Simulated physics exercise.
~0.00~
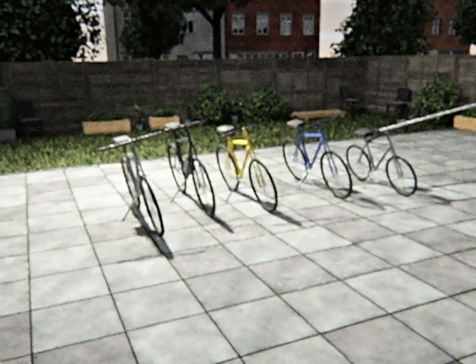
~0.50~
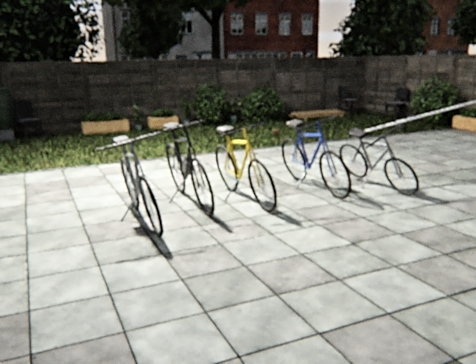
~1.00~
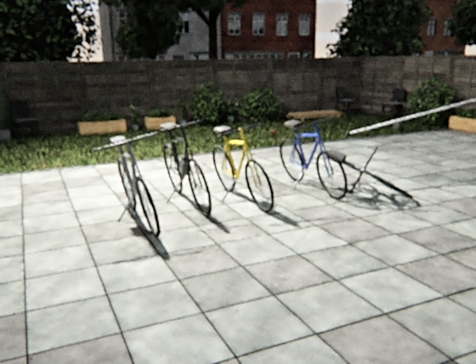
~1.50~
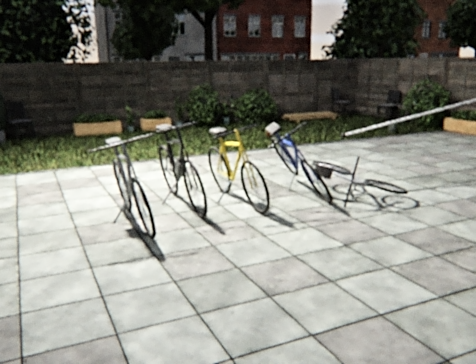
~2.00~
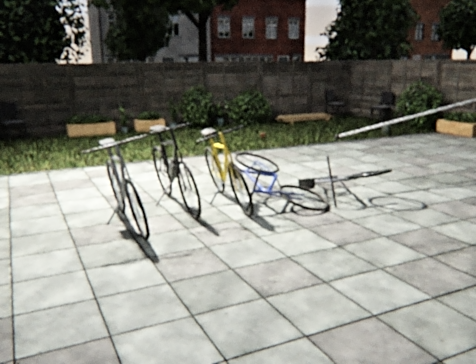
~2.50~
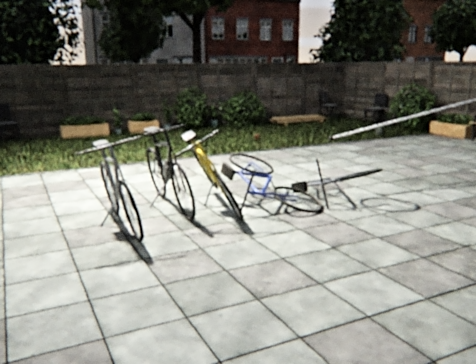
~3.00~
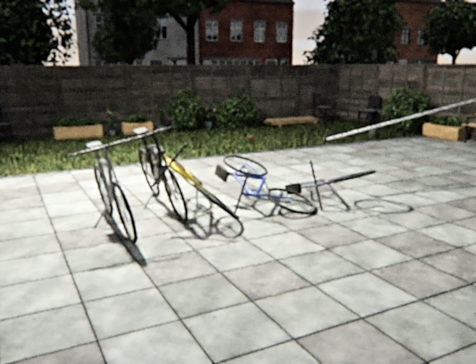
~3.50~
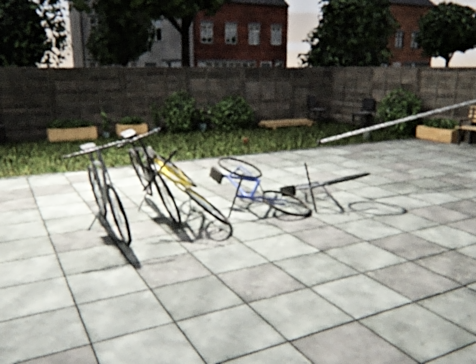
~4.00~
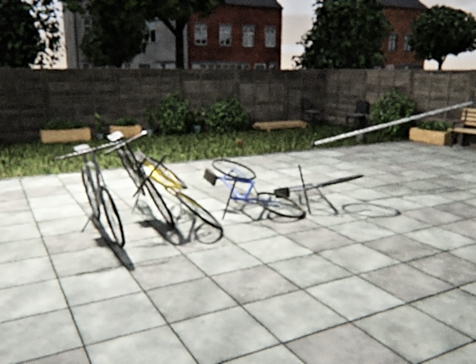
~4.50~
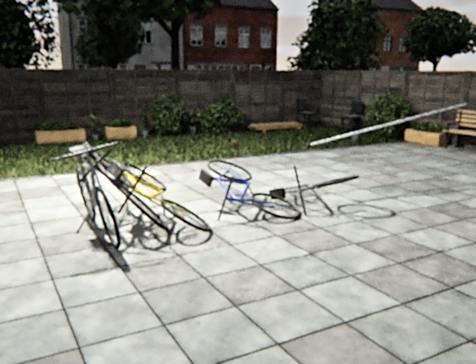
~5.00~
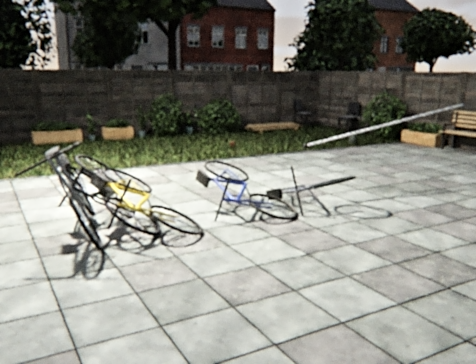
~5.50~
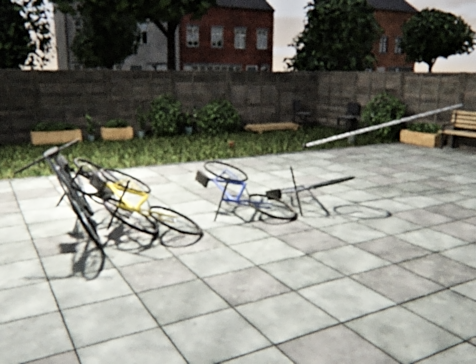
Five bicycles stand in a row on a sunlit paved yard, seen from slightly above, with a grass strip, a low wall, trees and brick buildings behind. A yellow one is in the middle, a blue one to its right, and a pale pole reaches in from the right edge. The rightmost bicycle tips left and drops to the paving, and the blue one topples after it. The yellow bicycle then leans over, followed more slowly by the two dark ones at the left, as the view drifts right. All five end up toppled, the left three tangled together.
